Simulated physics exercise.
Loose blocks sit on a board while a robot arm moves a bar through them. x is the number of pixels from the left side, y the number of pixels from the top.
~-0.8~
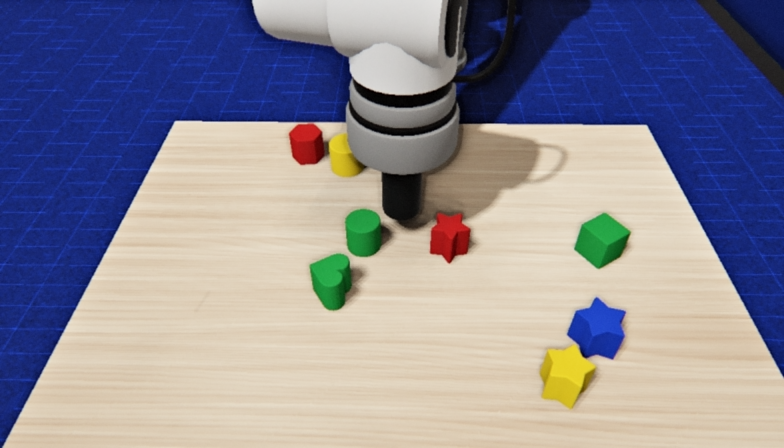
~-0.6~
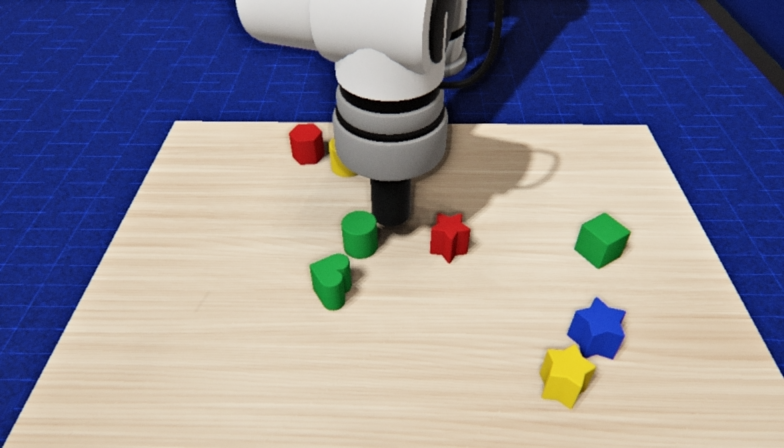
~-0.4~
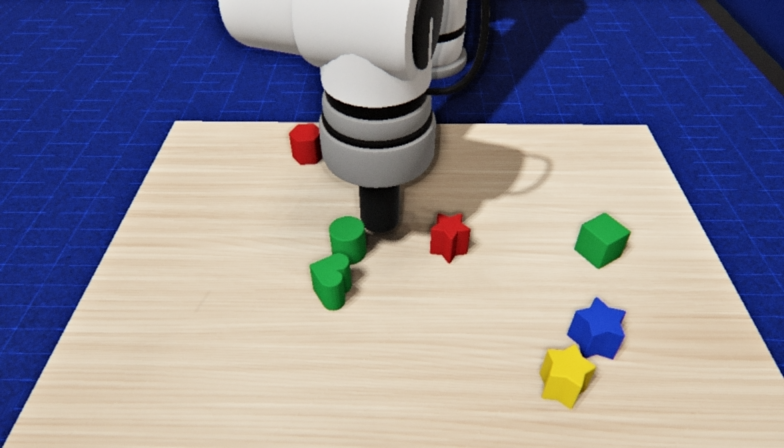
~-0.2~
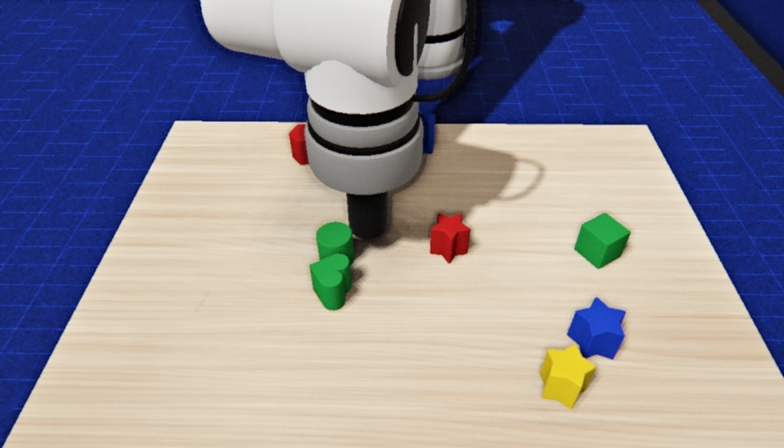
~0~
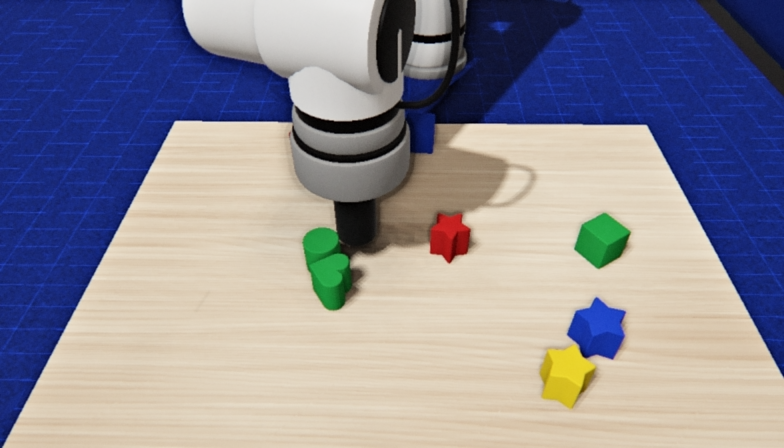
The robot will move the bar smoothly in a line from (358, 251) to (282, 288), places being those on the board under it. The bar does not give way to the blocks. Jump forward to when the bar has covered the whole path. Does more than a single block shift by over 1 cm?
My answer is no.
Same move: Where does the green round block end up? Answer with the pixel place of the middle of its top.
The point I'd pick in the picture is (235, 269).
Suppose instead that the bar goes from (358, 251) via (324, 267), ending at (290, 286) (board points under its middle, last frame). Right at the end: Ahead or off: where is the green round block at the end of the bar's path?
Ahead.
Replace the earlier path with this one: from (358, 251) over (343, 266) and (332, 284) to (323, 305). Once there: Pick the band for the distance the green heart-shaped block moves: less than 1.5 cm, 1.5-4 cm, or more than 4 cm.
Shift of over 4 cm.
What follows on the original path. Halfway along, bar (318, 252); green round block (278, 255).
At the end, bar (278, 271); green round block (235, 269); green heart-shaped block in place.
